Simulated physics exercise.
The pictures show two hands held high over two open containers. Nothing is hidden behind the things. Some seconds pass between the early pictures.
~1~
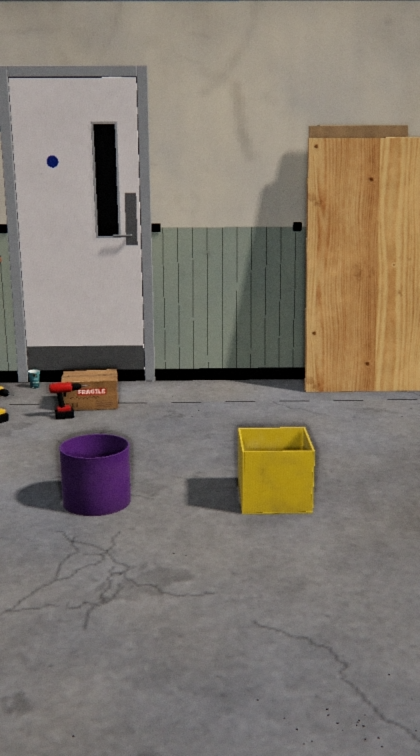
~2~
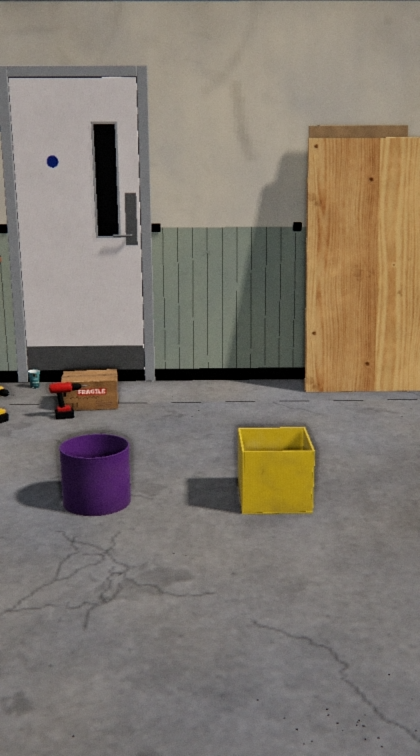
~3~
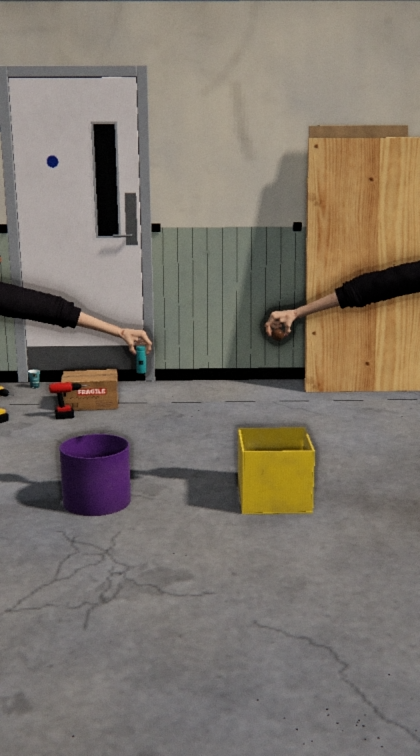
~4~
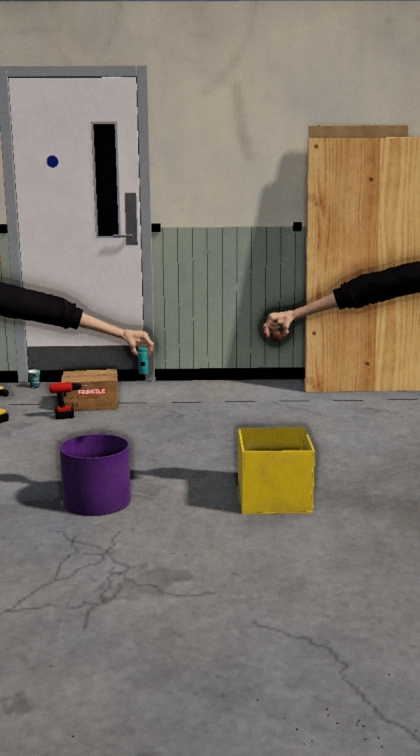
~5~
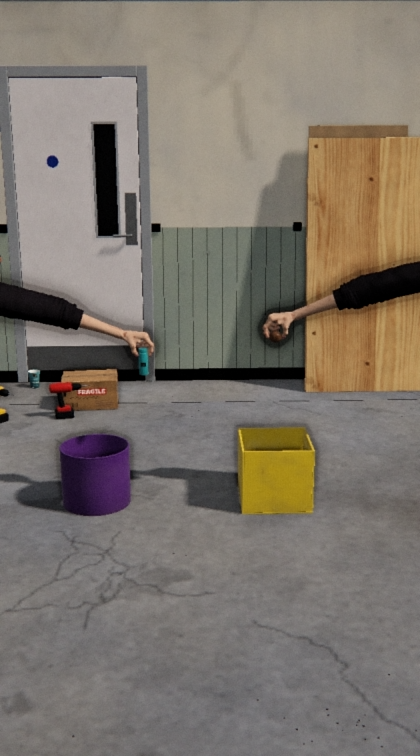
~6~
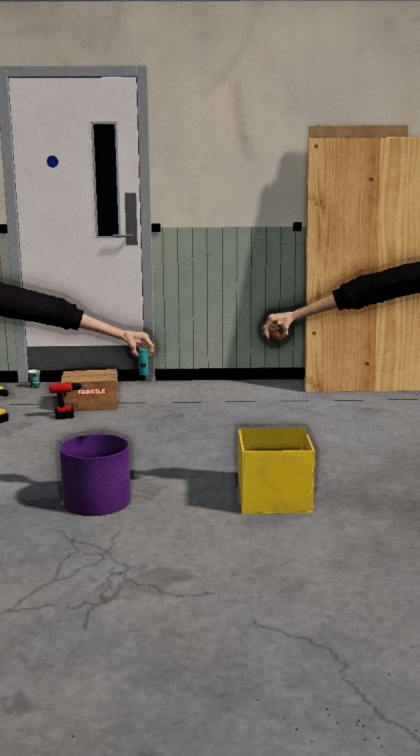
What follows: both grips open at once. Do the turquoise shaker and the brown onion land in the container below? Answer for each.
In the end the turquoise shaker misses and the brown onion lands inside.
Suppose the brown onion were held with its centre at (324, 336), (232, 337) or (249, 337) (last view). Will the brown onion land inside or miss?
One after another: It ends up outside; falls beside it; goes in.
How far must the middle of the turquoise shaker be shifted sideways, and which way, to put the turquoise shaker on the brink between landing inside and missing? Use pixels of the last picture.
About 20 pixels left.
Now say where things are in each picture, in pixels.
The first picture shows left bin (96, 474).
The second picture shows right crate (275, 470).
The third picture shows still on the way; turquoise shaker (141, 359); left bin (96, 474).
The fourth picture shows still on the way; brown onion (276, 336); right crate (275, 470).
The fifth picture shows still on the way; turquoise shaker (143, 361); left bin (96, 474).
The sixth picture shows in place, still held; turquoise shaker (143, 362); brown onion (275, 337); right crate (275, 470).
Then, 0.24 s later than the last frame, turquoise shaker dropping near (145, 404); brown onion dropping near (275, 380).
When it is over, the turquoise shaker falls beside it, near (147, 489); the brown onion is caught, near (273, 492).
